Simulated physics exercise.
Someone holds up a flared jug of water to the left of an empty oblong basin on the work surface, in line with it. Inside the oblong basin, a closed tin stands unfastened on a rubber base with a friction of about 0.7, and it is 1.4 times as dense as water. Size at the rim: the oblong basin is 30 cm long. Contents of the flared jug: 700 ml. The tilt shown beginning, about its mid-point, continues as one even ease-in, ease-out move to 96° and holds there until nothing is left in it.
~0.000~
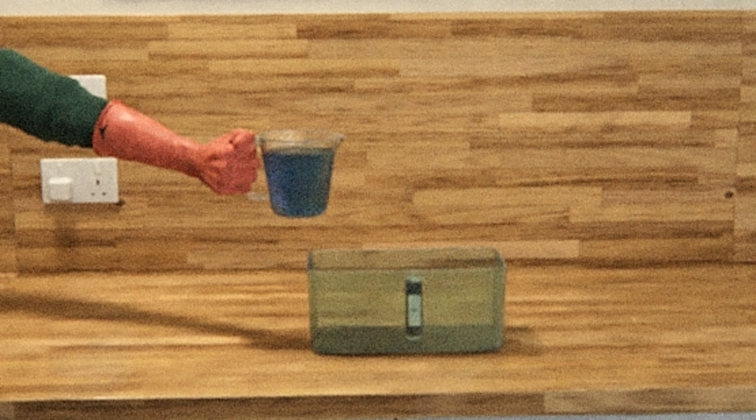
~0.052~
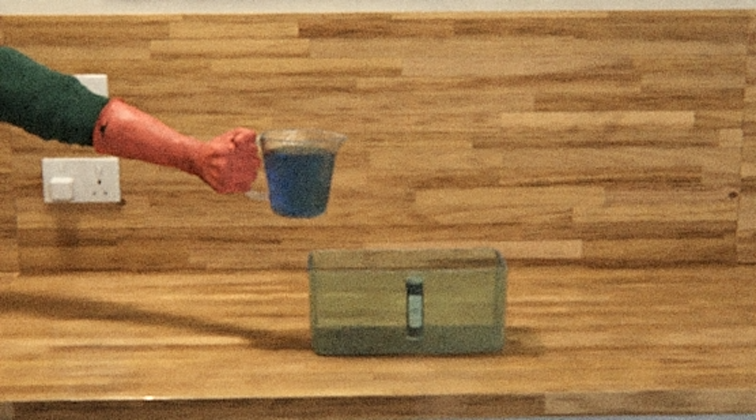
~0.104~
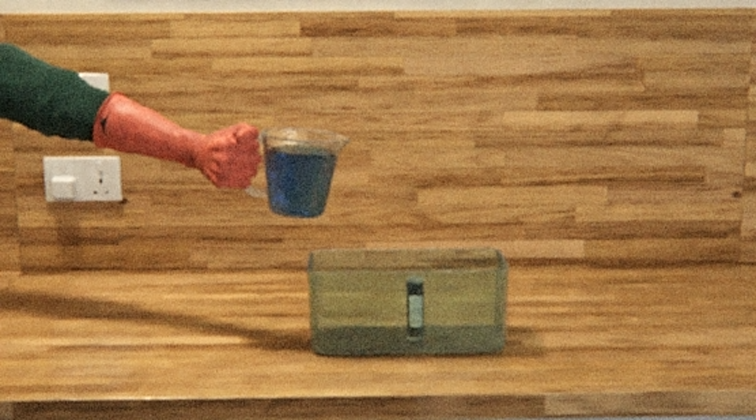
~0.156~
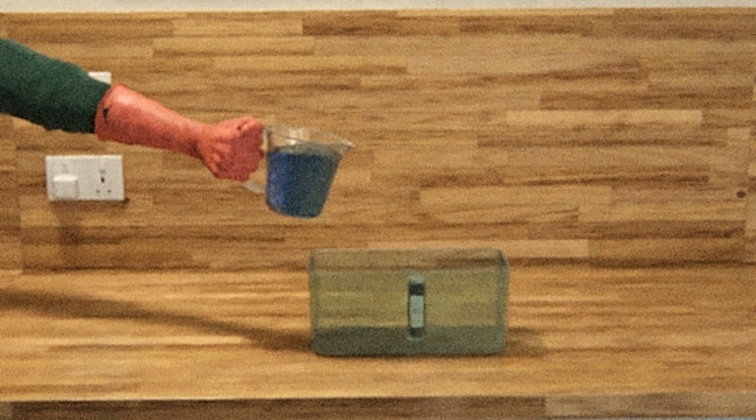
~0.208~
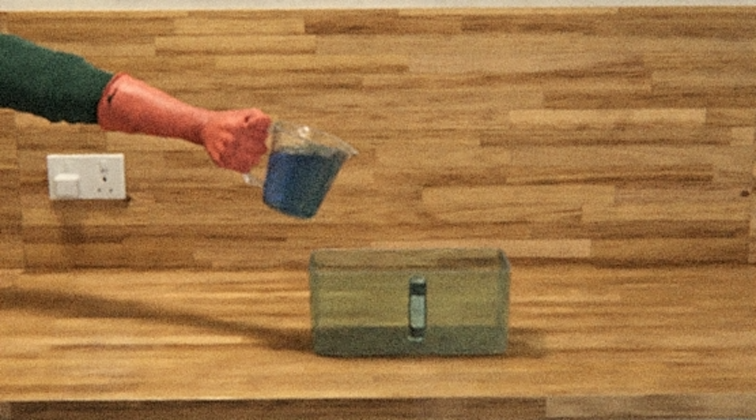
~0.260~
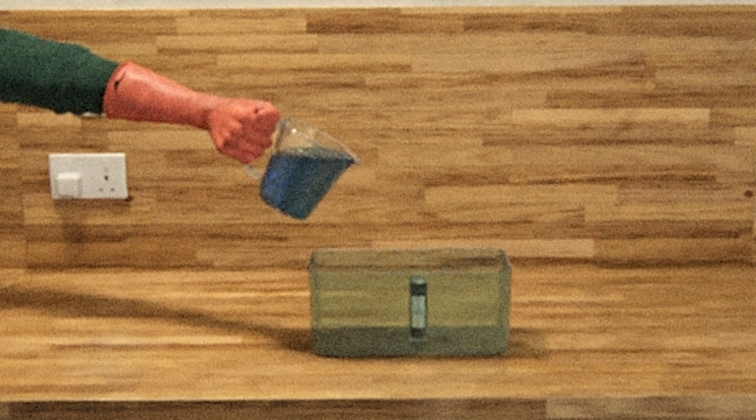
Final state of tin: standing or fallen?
Most likely it will capsize.
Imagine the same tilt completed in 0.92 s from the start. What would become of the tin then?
So the tin will tip over.
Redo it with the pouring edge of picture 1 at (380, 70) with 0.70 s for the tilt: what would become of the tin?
Then the tin remains standing.
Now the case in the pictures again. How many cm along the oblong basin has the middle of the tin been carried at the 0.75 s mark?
Some 3 cm.
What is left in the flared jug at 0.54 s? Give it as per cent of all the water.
I'd estimate some 60 % remains.
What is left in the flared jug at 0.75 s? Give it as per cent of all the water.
18 per cent or so.
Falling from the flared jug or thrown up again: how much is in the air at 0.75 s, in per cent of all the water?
I'd put it at about 16 per cent of the liquid.
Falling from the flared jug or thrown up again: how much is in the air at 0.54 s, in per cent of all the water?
About 26 per cent.
After 0.54 s the tilt is 84° and 60 per cent is still to pour; the tin stands where it began.
After 0.75 s the tilt is 96° and 17 per cent is still to pour; the tin leans 15°.
After 0.96 s the tilt is 96° and 3 per cent is still to pour; the tin lies on its side.
After 1.20 s the tilt is 96° and 0 per cent is still to pour; the tin lies on its side.
In the end the tin lies on its side.
